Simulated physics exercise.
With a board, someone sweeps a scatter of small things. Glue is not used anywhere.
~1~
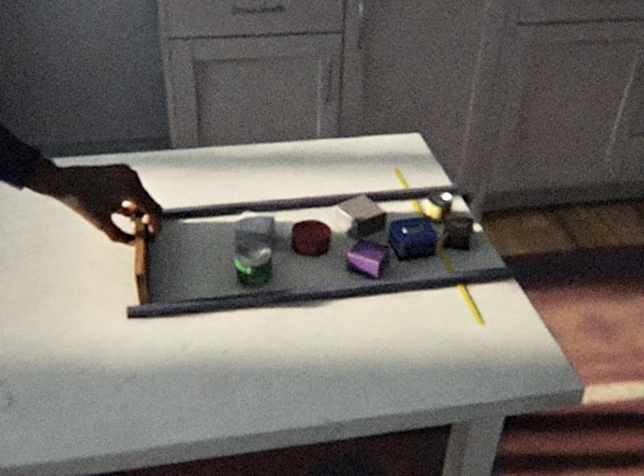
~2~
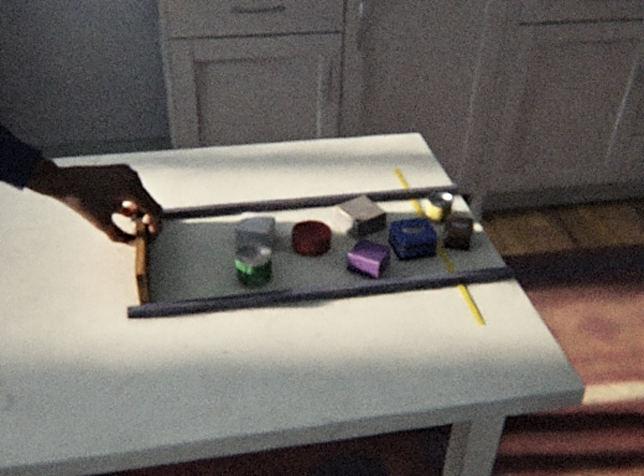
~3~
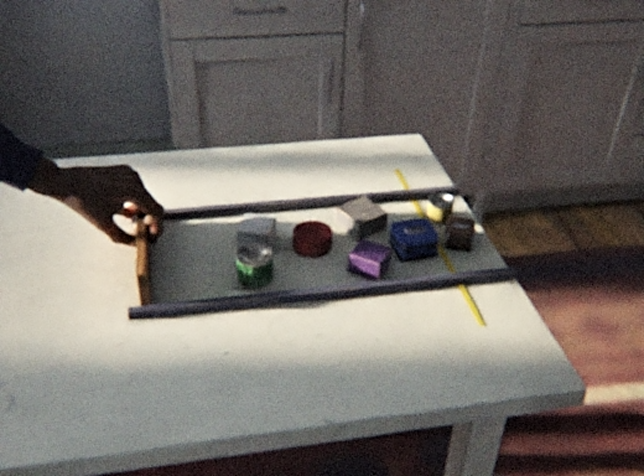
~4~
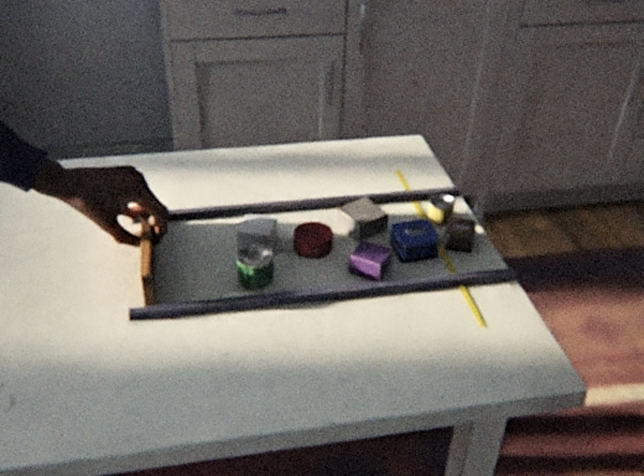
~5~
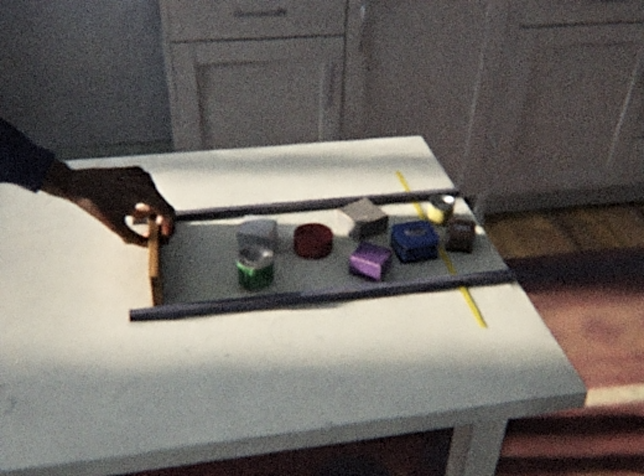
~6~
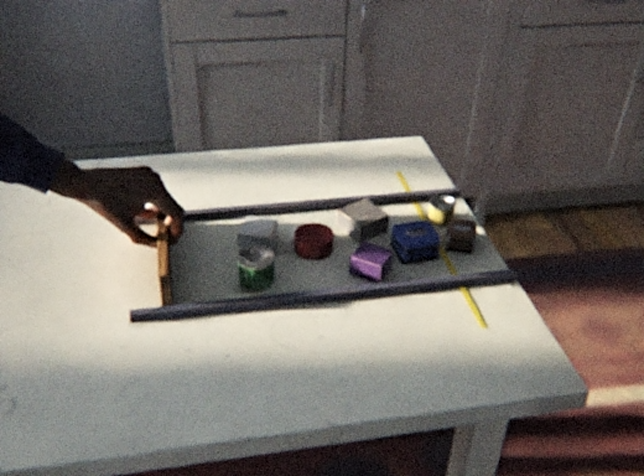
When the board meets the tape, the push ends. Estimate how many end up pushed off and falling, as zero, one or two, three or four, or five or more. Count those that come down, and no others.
The fallen count comes to three or four.
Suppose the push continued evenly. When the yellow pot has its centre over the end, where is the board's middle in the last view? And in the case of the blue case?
The middle is at (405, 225) when it's the yellow pot, and at (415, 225) when it's the blue case.
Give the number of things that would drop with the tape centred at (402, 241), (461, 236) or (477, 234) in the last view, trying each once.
It would be 1, then 6, then 8.
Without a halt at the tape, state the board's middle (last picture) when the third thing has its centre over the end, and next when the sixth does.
At (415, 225) for the third, at (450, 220) for the sixth.
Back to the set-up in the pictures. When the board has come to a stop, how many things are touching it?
Tally at the end: 2.
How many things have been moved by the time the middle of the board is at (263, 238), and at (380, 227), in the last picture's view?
Tally: 3; 8.
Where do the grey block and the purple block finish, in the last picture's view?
The grey block ends at (464, 200) and the purple block at (501, 257).
Soon after, none off yet; brown case at rest near (461, 236); yellow pot at rest near (442, 211); blue case at rest near (415, 242).
Then, none off yet; brown case tipped well over near (512, 246); yellow pot moved about its own width near (468, 209); blue case moved well along near (477, 241).
At rest, the number that fall off is three or four; fallen, blue case, yellow pot and brown case.
